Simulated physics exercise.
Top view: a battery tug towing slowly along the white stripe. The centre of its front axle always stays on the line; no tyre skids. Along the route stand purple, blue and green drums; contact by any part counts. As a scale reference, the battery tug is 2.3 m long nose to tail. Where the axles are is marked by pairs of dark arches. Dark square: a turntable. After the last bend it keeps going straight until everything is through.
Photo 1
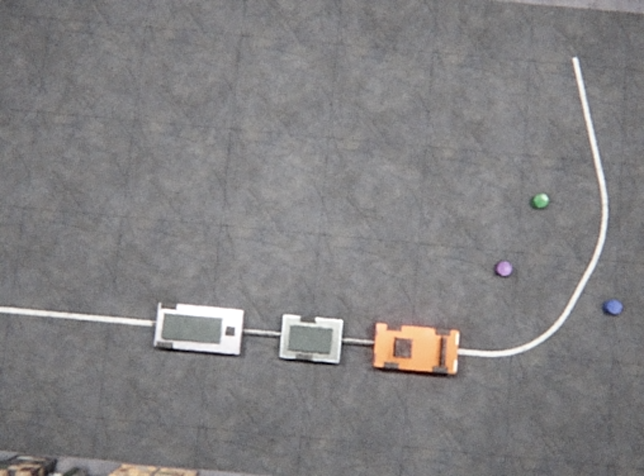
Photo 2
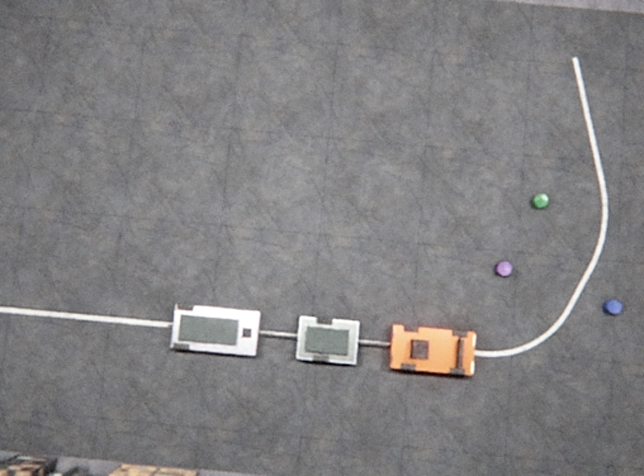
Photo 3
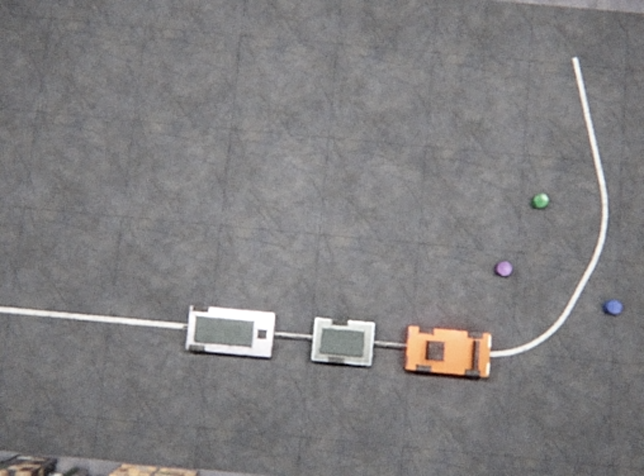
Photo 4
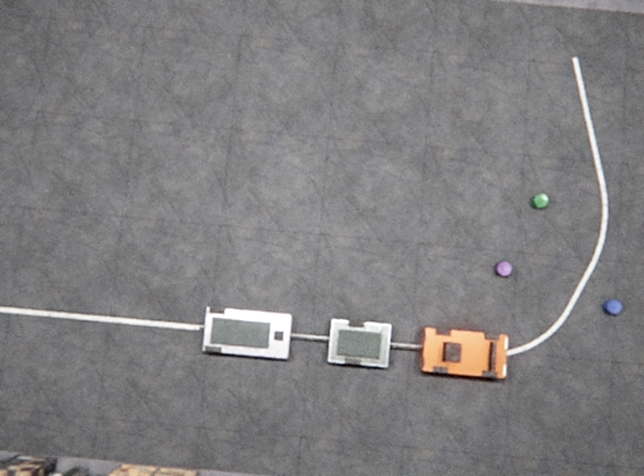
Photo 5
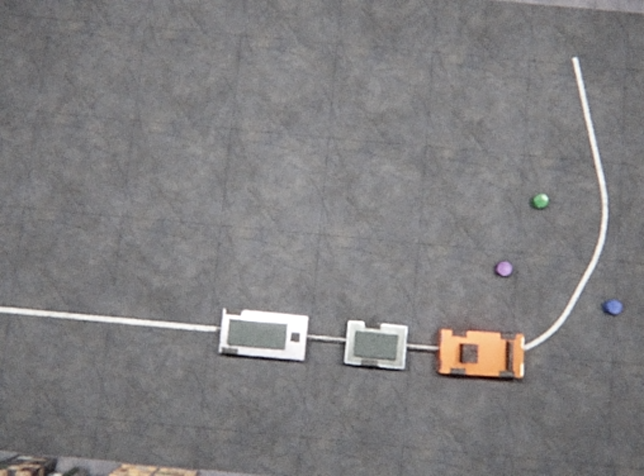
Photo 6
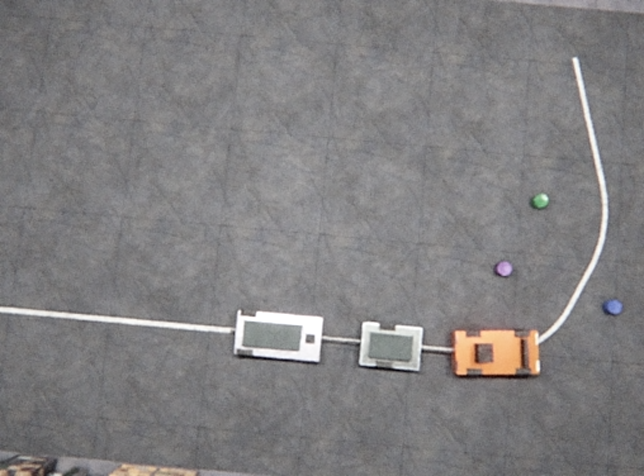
An orange tug pulling two pale trailers moves slowly to the right along a white stripe on a dark grey floor, seen from above. It passes below the green and purple drums, its straight line of trailers following, then begins turning slightly where the stripe curves upward near the blue drum.
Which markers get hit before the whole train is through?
At the end, purple stays clear; blue stays clear; green stays clear.
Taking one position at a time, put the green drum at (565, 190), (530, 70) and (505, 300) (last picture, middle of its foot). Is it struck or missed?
Results in order - collision, no collision, collision.
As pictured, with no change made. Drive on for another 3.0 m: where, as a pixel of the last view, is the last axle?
About (341, 342).
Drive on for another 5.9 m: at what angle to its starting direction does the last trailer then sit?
Angle of last trailer relative to start: About 10°.
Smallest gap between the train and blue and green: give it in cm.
Blue 10, green 30.
2.6 m further on, the last axle is at (330, 341) of the last picture, on the line; blue has been passed with 10 cm to spare.
10.2 m further on, the last axle is at (540, 295) of the last picture, 110 cm off the line; purple has been passed with 40 cm to spare.
13.4 m further on, the last axle is at (581, 205) of the last picture, 95 cm off the line; green has been passed with 30 cm to spare.
17.8 m further on, the last axle is at (579, 64) of the last picture, 20 cm off the line; 0 of 3 struck in all.
